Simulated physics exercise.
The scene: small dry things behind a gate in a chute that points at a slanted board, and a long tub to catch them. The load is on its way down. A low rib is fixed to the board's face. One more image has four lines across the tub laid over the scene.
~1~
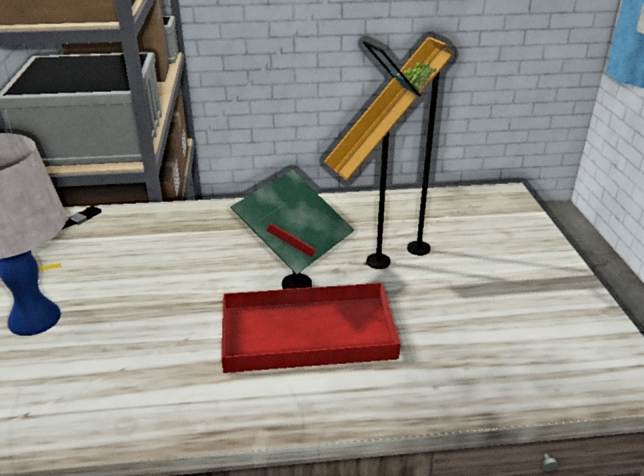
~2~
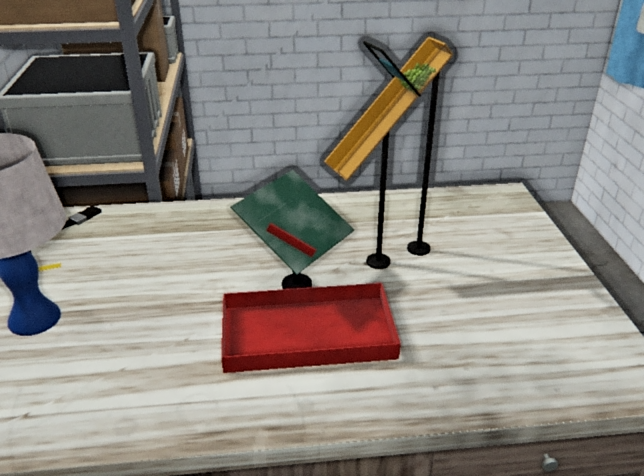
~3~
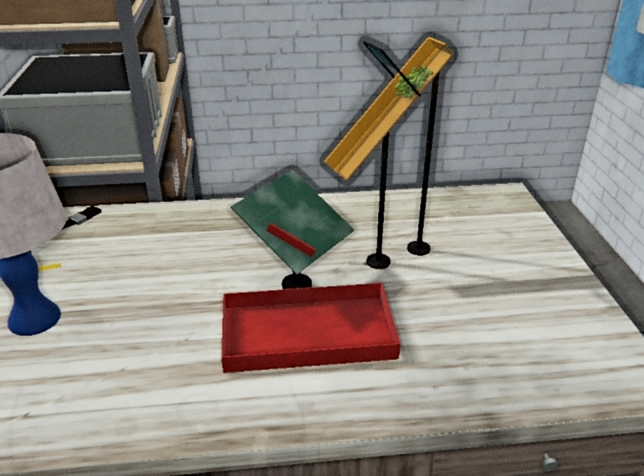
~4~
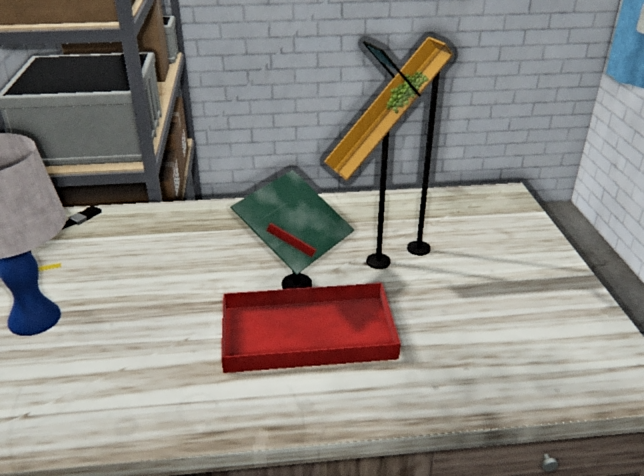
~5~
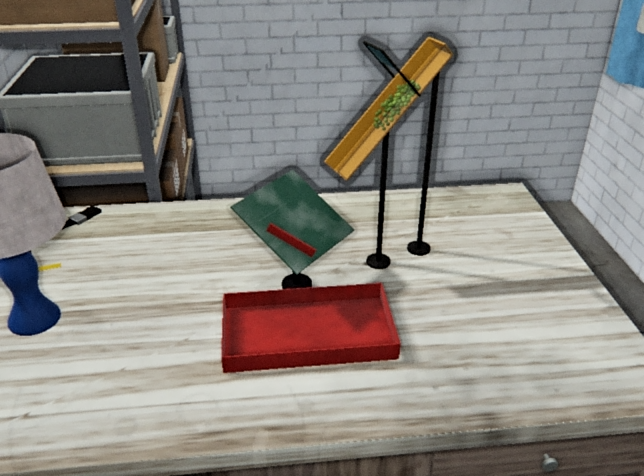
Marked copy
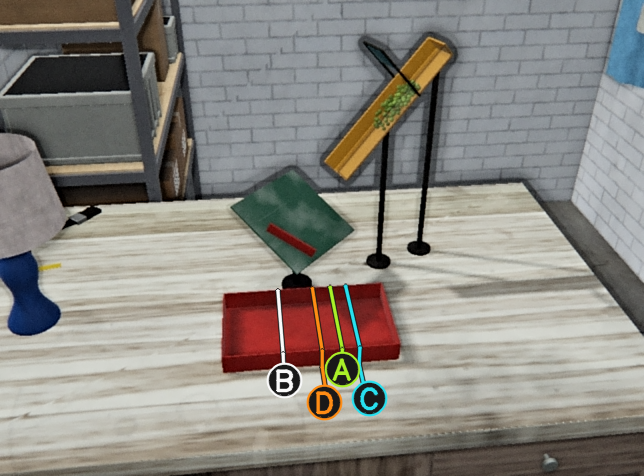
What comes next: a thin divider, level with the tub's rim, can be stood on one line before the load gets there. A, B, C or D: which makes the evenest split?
The answer is line C.
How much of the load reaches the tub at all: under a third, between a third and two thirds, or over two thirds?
Over two thirds.
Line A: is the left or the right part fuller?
Right.
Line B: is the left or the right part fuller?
More lands on the right.
On the marked copy, line A crosses the front rim at (342, 348); line B crosses the front rim at (283, 353); line C crosses the front rim at (359, 347); line D crosses the front rim at (322, 350).
With A, of what is caught, a small share on the left of the divider, all but a few on the right.
With B, of what is caught, none at all on the left of the divider, the whole lot on the right.
With C, of what is caught, close to two thirds on the left of the divider, close to a third on the right.
With D, of what is caught, only a few on the left of the divider, all but a few on the right.
